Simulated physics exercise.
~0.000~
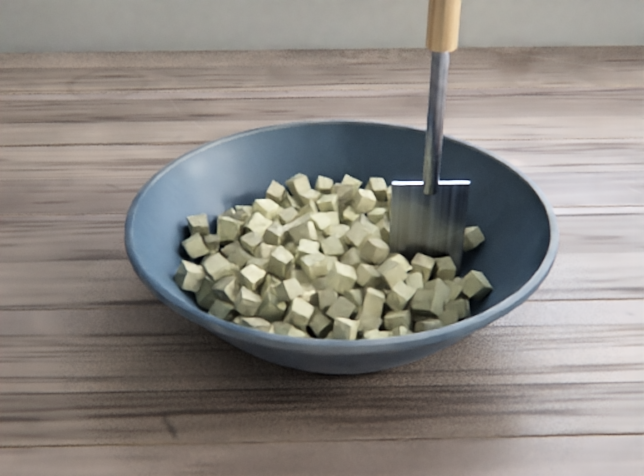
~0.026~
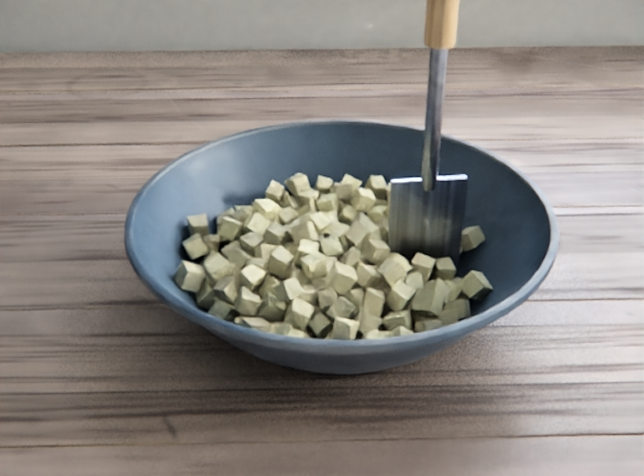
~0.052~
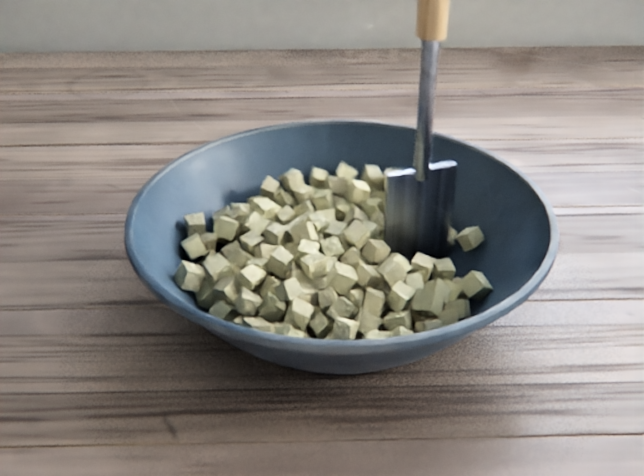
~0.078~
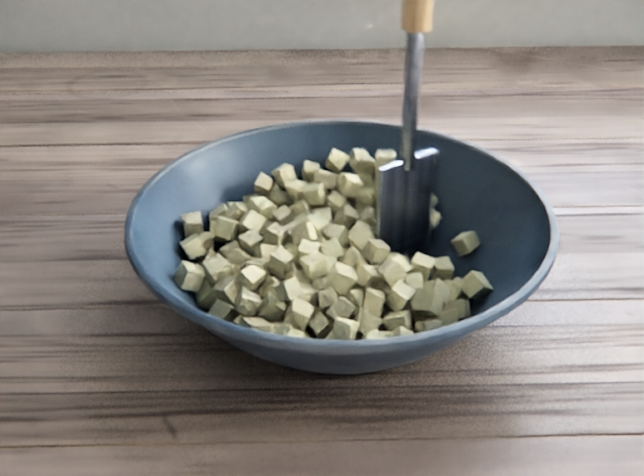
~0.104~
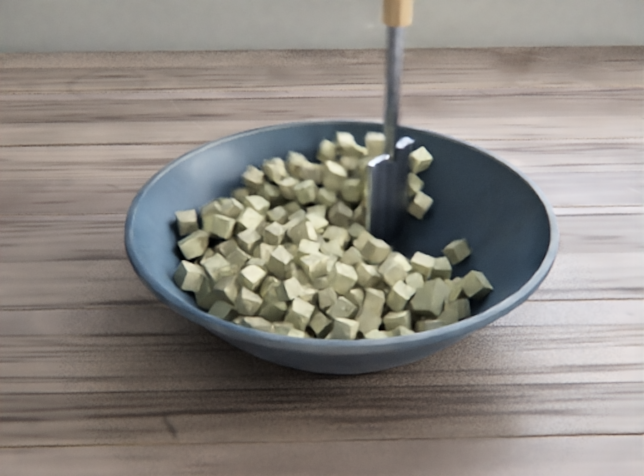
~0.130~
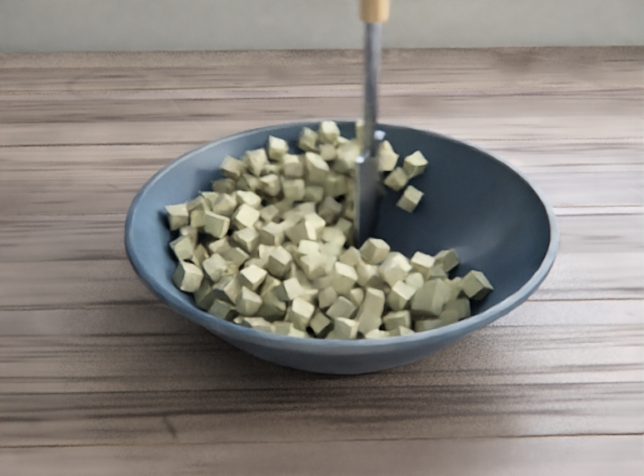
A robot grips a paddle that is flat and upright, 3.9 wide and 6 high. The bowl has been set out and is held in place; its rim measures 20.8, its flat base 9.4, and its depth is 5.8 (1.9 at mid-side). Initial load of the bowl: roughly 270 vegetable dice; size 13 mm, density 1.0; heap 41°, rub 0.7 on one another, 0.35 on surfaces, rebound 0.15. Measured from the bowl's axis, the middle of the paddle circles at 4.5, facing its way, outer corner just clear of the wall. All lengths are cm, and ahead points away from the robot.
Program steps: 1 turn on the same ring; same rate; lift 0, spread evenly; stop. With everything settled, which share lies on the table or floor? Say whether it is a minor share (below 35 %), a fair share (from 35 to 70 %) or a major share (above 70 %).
A minor share.
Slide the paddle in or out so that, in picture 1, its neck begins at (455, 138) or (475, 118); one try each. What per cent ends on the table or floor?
Around 30 per cent on the first try, around 20 per cent on the second.
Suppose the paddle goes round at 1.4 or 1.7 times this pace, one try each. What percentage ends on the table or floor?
30 % and 45 %.
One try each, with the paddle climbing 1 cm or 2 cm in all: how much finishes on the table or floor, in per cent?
About 15 and 20 per cent.
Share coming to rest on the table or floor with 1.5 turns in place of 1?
Roughly 25 percent would end up there.
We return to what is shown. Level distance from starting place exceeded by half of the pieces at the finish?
10 centimetres.
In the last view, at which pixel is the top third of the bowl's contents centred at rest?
It is centred around (414, 195).
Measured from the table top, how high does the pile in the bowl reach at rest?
I'd guess close to 6.5 centimetres.
After 0.31 s, 179° round, highest piece 8 above the table; 260 in the bowl, 4 on the table or floor, 9 in flight or on the tool.
After 0.50 s, 292° round, highest piece 8 above the table; 232 in the bowl, 30 on the table or floor, 11 in flight or on the tool.
After 0.79 s, 0° round, highest piece 6 above the table; 216 in the bowl, 56 on the table or floor, 1 in flight or on the tool.
After 1.49 s, 0° round, highest piece 6 above the table; 216 in the bowl, 57 on the table or floor.
In the end, 216 in the bowl, 57 on the table or floor. That is 21 % on the table or floor.
